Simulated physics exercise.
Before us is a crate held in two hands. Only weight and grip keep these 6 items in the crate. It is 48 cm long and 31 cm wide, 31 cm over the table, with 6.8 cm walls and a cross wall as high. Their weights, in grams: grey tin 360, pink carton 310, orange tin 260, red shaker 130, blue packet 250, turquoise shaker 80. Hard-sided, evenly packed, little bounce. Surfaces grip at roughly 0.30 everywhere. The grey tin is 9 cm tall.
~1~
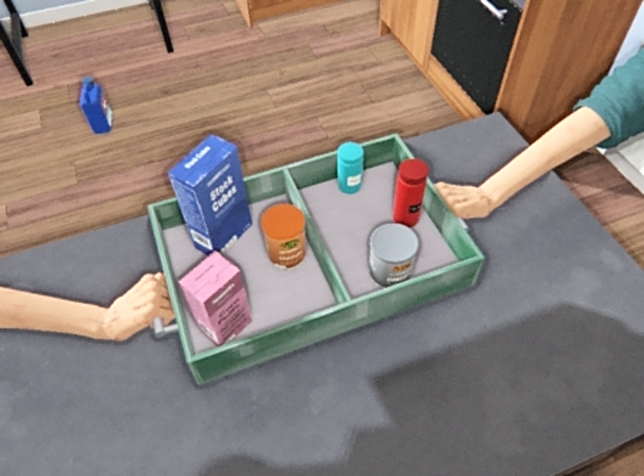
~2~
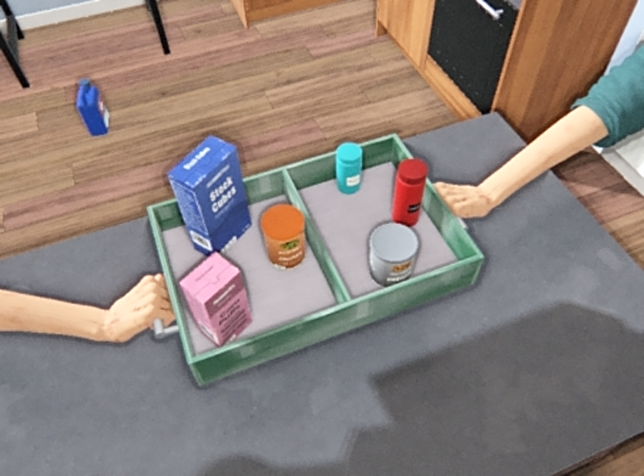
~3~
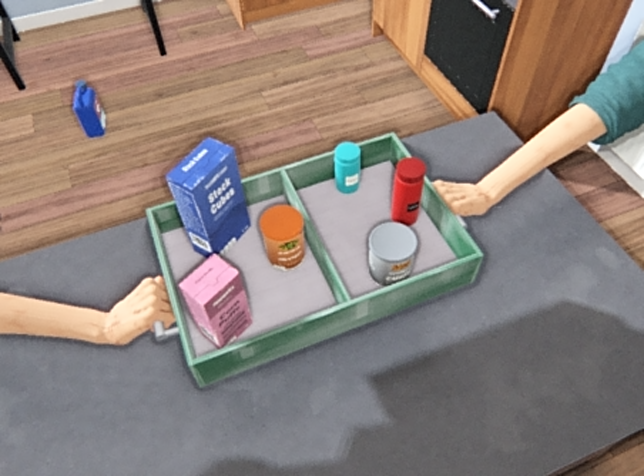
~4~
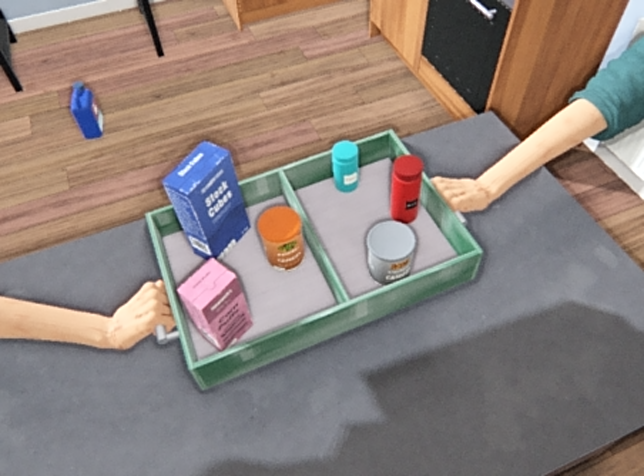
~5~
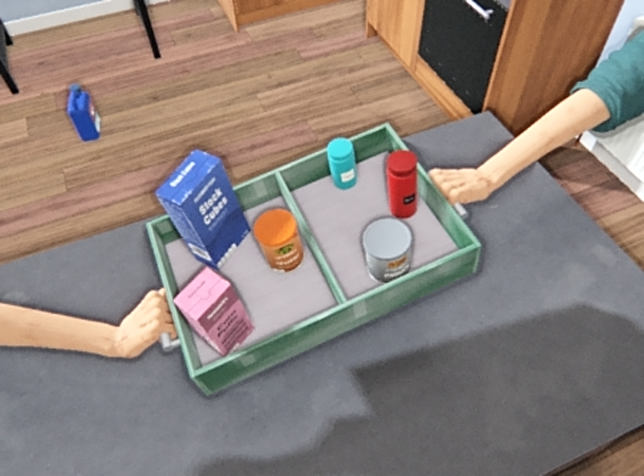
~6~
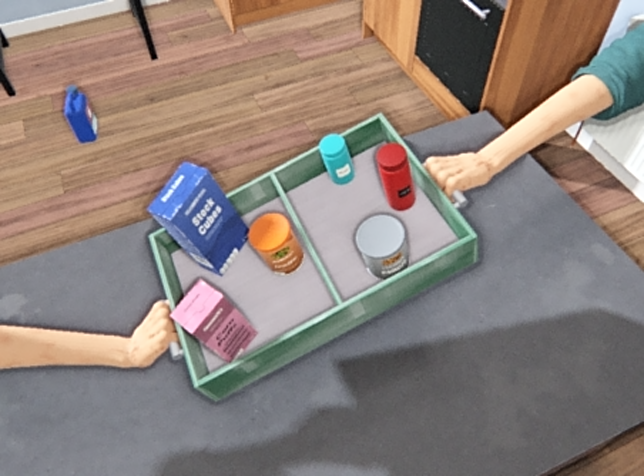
Two hands holding a green divided crate of tins, shakers and boxes level above a grey surface, then tilting it left side down.
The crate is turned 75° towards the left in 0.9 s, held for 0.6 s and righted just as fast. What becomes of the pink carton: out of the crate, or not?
The pink carton remains in the crate.
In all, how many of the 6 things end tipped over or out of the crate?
In all, 1.
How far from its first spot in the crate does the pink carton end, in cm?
About 3 cm.
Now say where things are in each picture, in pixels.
In the first picture, crate level; pink carton (219, 303); grey tin (392, 258).
In the second picture, crate level; red shaker (409, 194); blue packet (214, 202).
In the third picture, crate level; turquoise shaker (348, 169); grey tin (391, 257).
In the fourth picture, crate tipped 3°, left side down; orange tin (283, 240); red shaker (406, 191).
In the fifth picture, crate tipped 7°, left side down; blue packet (207, 213); turquoise shaker (343, 165).
In the sixth picture, crate tipped 15°, left side down; pink carton (217, 325); grey tin (384, 249).
Then, 0.40 s later than the last frame, crate tipped 66°, left side down; pink carton 3 cm from its spot near (258, 374); orange tin rocked 17° off its seat; blue packet rocked 23° off its seat.
Then, 1.50 s later than the last frame, crate tipped 60°, left side down; blue packet now out of the crate; pink carton 3 cm from its spot near (250, 373); red shaker 16 cm from its spot.
When it is over, out of the crate, blue packet; not toppled but over 5 cm from the start, grey tin, orange tin, red shaker and turquoise shaker; the last one within 5 cm of the start. In the last view, pink carton near (209, 323).
